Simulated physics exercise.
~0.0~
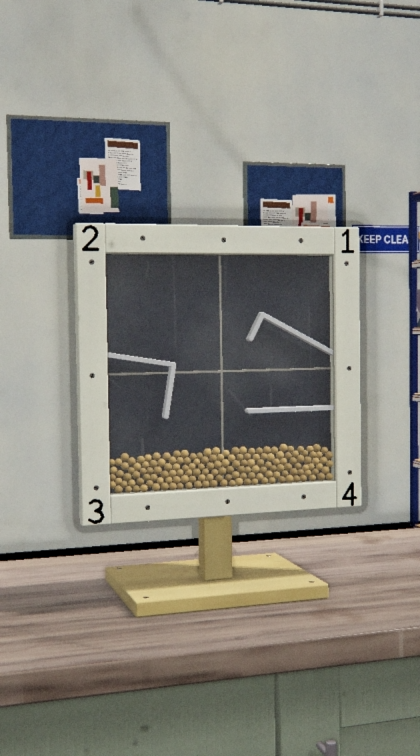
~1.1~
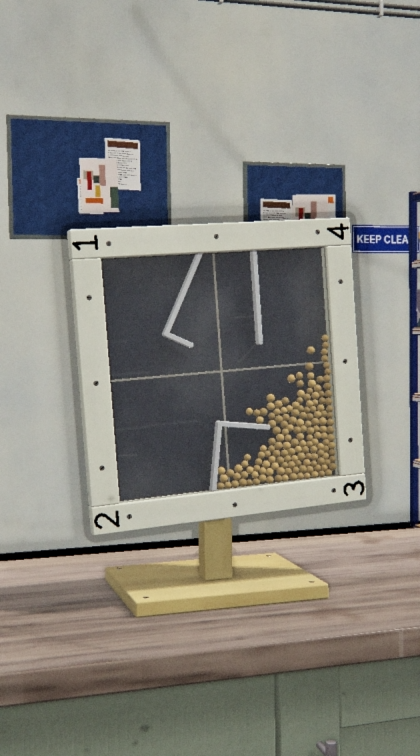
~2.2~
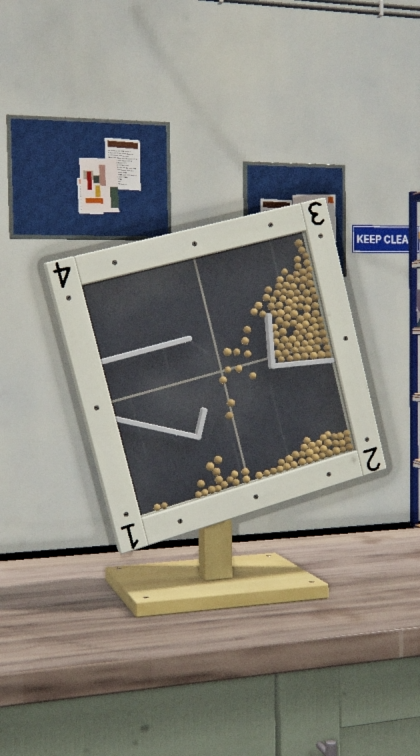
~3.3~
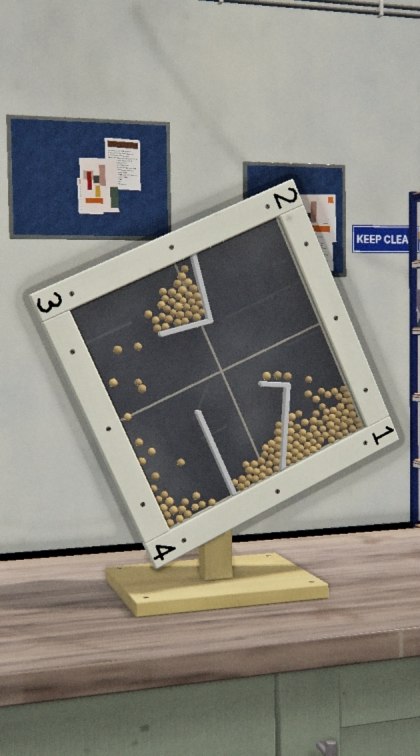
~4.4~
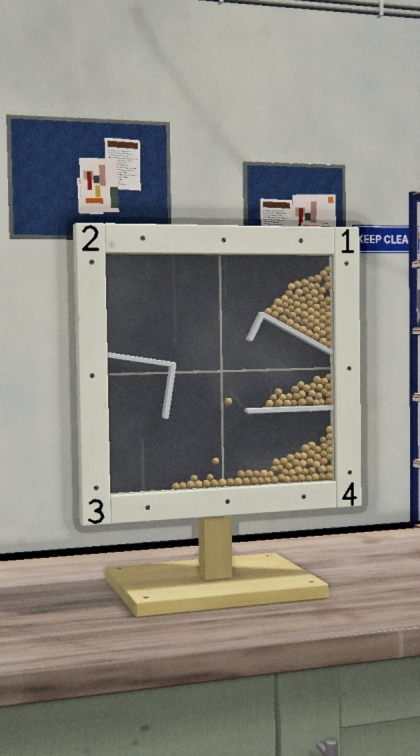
On a wooden bench, a square, clear-fronted box holding a layer of pale beads makes one full counterclockwise turn, the beads sliding and spilling over its white inner ledges, and ends upright with most of them heaped on the right-hand ledges and in the lower right corner.
